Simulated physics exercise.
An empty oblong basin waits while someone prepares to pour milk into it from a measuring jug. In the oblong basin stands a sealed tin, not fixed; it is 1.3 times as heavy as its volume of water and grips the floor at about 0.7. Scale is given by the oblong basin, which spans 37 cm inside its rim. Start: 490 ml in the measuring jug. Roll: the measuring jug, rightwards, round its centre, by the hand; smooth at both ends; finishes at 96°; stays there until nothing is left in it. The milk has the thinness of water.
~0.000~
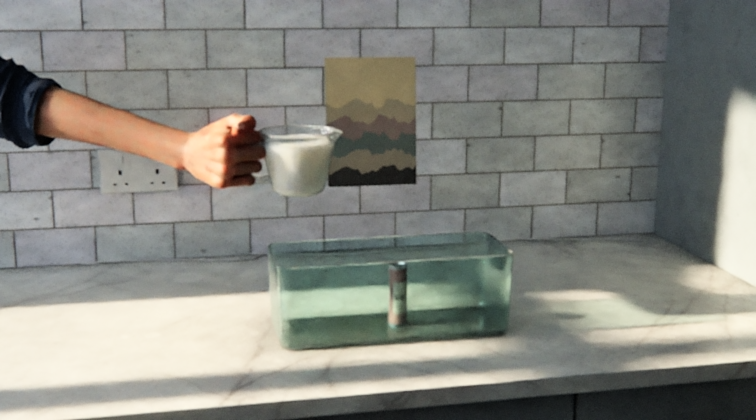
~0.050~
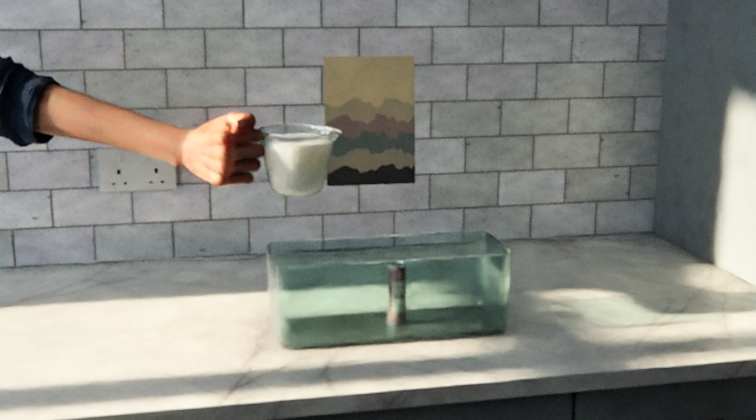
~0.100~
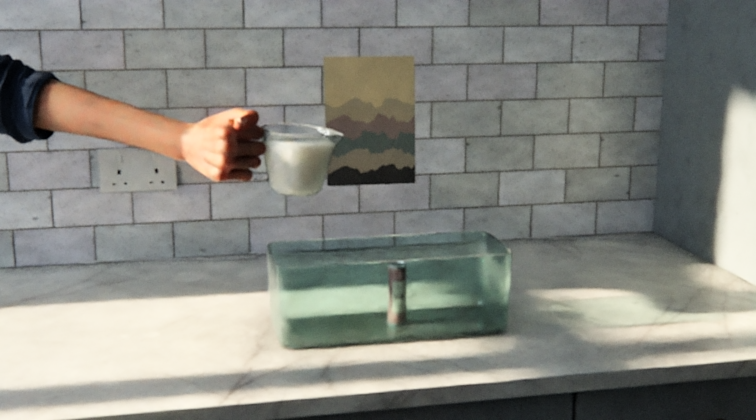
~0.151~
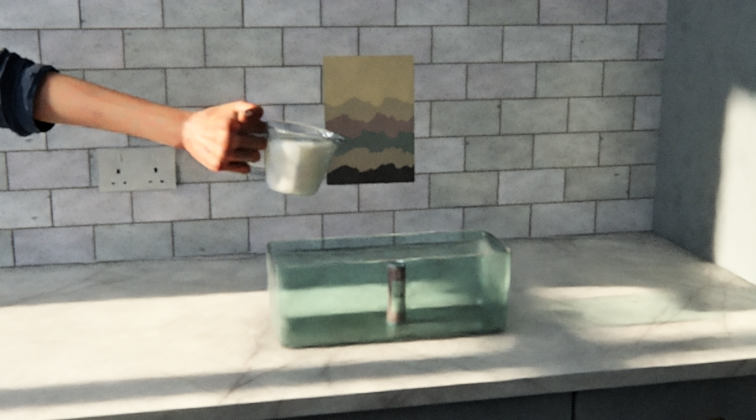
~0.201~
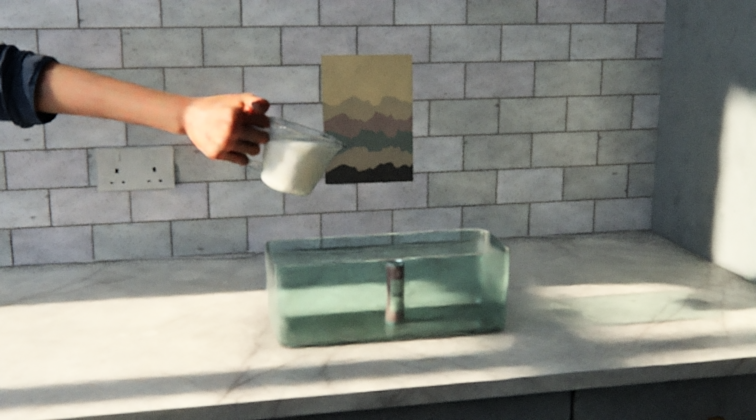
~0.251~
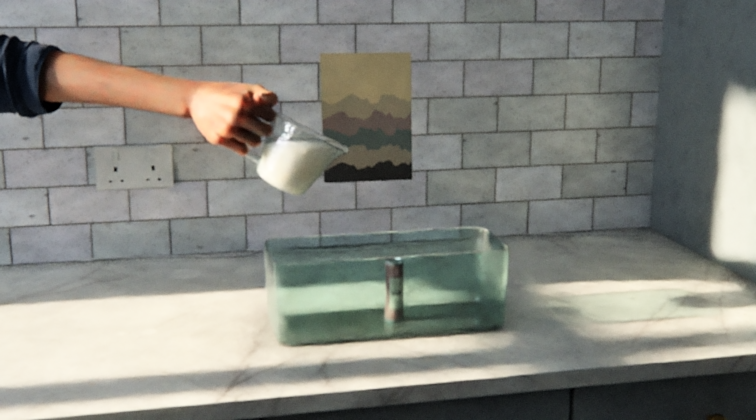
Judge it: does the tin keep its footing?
No - watch, it's going to go down.
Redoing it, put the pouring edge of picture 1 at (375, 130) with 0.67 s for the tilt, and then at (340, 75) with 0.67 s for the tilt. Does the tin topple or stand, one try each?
In the first try it remains standing; in the second it comes down.
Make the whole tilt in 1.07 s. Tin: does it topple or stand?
Then it topples.
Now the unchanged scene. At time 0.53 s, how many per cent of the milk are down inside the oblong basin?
Roughly 24 percent.
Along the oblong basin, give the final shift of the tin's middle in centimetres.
It finishes around 8.0 cm from where it began.
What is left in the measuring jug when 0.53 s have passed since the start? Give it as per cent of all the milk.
Roughly 44 %.
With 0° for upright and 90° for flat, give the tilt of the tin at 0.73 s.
It tilts roughly 5° from upright.
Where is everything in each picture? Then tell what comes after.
Tilt 0°; pouring edge (343, 131); surface from (263, 141) to (332, 139); the oblong basin's rim runs from (273, 257) to (501, 244); the tin's top is at (398, 267), in the first frame.
Tilt 1°; pouring edge (342, 131); surface from (262, 140) to (332, 138), in the second frame.
Tilt 5°; pouring edge (344, 134); surface from (264, 139) to (333, 140), in the third frame.
Tilt 12°; pouring edge (346, 139); surface from (265, 138) to (336, 141), in the fourth frame.
Tilt 20°; pouring edge (346, 145); surface from (267, 139) to (340, 142), in the fifth frame.
Tilt 30°; pouring edge (346, 152); surface from (266, 142) to (338, 145); 2 per cent is over the edge, in the sixth frame.
By 0.53 s the tilt is 86° and 43 per cent is still to pour; the tin stands where it began.
By 0.73 s the tilt is 96° and 7 per cent is still to pour; the tin leans 7°.
By 0.94 s the tilt is 96° and 1 per cent is still to pour; the tin leans 58°.
By 1.17 s the tilt is 96° and 0 per cent is still to pour; the tin lies on its side.
At rest the tin lies on its side.
